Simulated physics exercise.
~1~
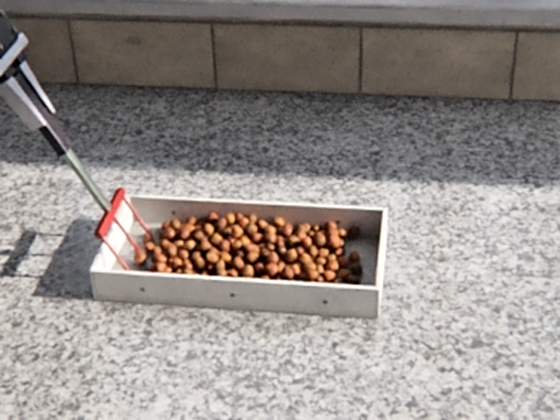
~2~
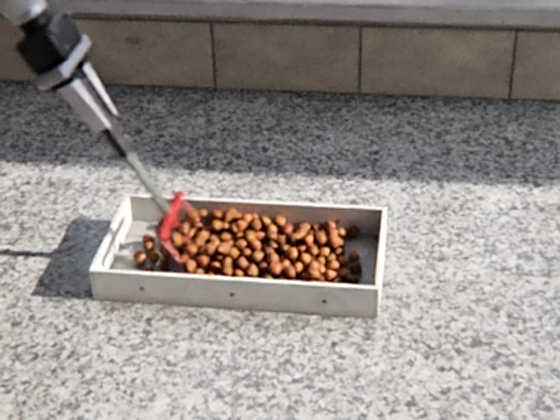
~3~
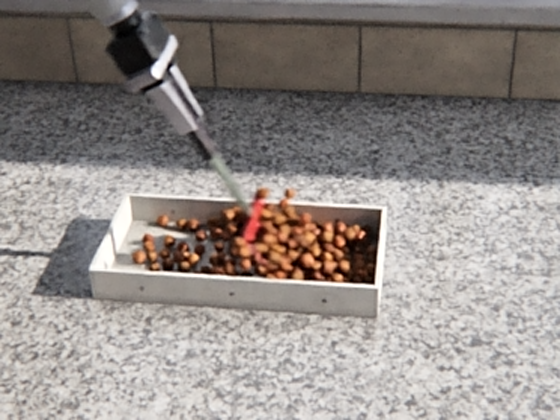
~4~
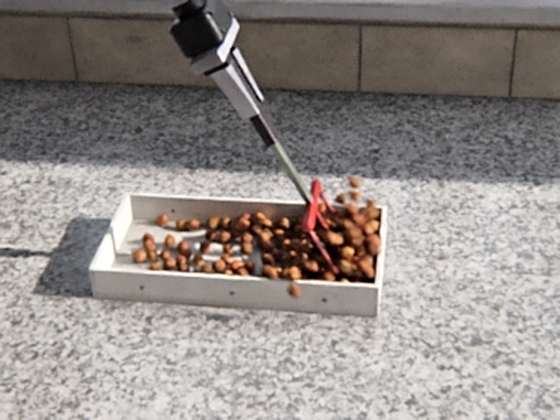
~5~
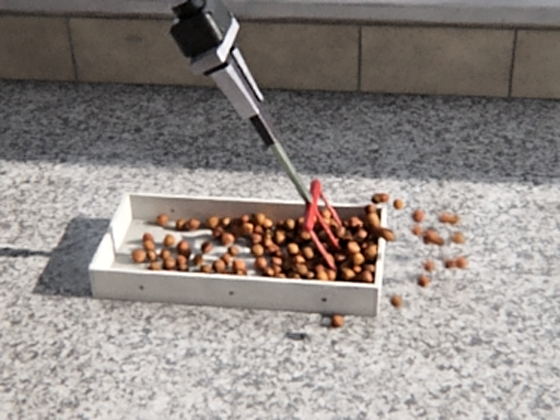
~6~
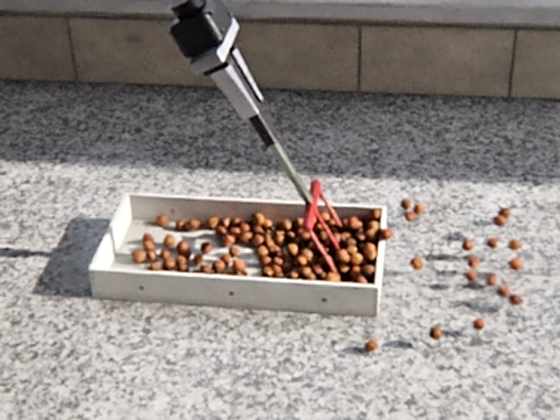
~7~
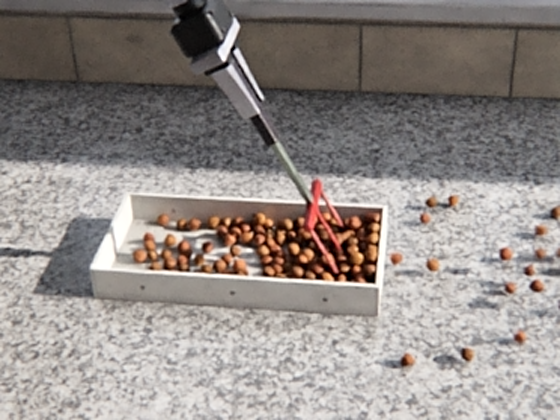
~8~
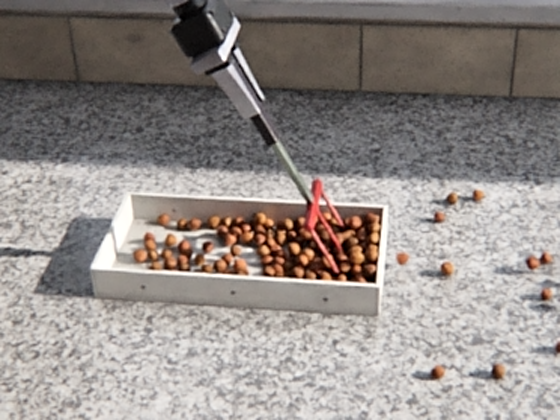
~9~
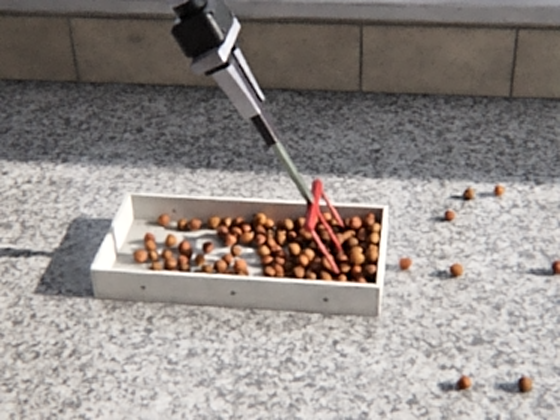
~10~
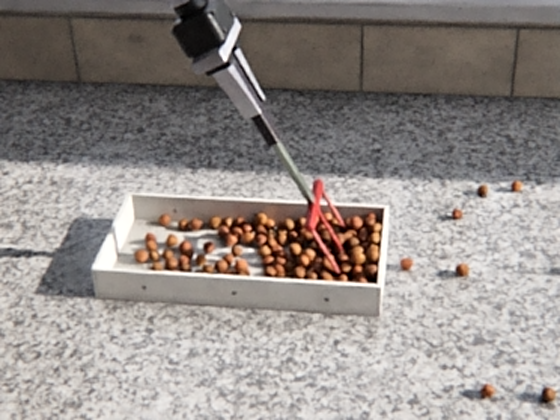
To begin with, a robot arm holds a red fork at the left end of a shallow, pale trough filled with hazelnuts on a speckled grey surface. The arm sweeps the fork to the right through the nuts, pushing them into a heap and leaving the left part of the trough thinly covered. As the fork halts near the right end, several nuts spill over the edge. They scatter and roll away to the right, some passing out of view. At the end, the fork rests still among the nuts, most of which remain in the unmoved trough.
